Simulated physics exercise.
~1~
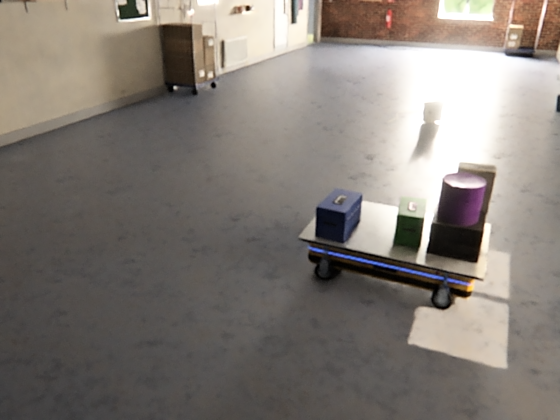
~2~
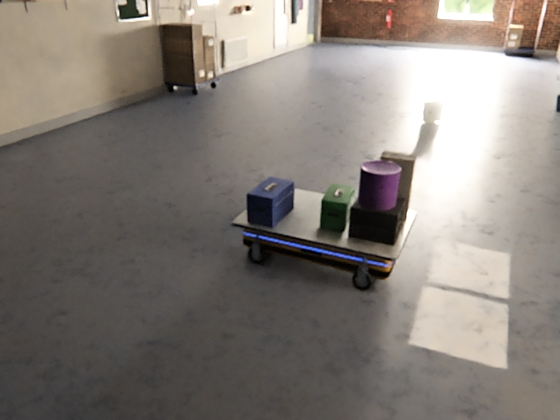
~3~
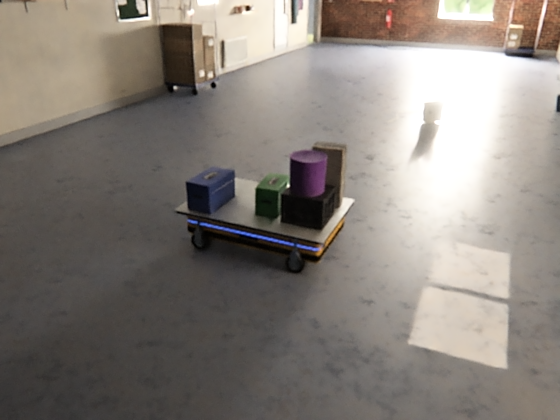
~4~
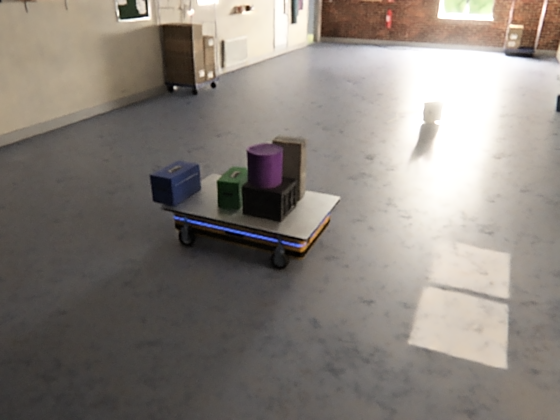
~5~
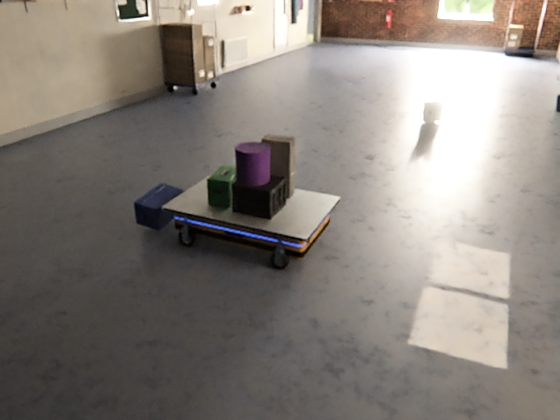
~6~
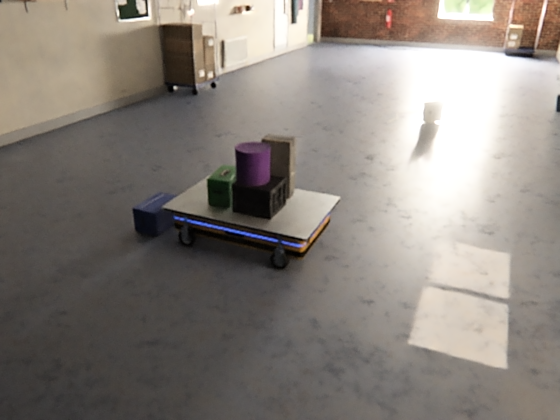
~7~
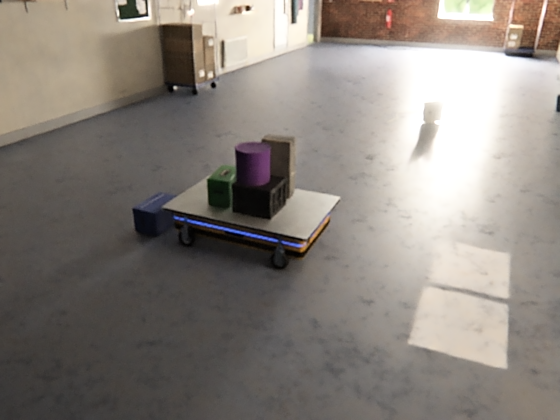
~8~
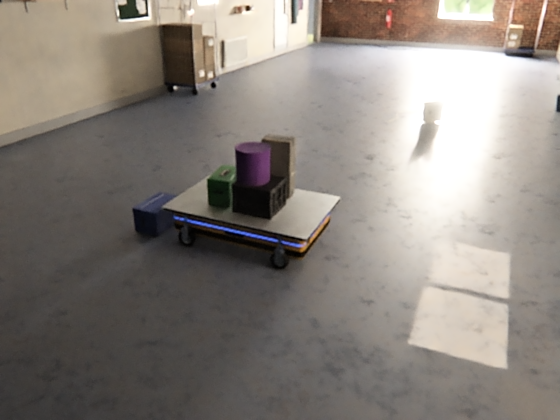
A low, flat cart carrying toolboxes, a crate, a grey box and a purple pail rolled left across a floor and stopped; the load slid toward its left edge, and the blue toolbox tipped off onto the floor, while everything else stayed aboard.
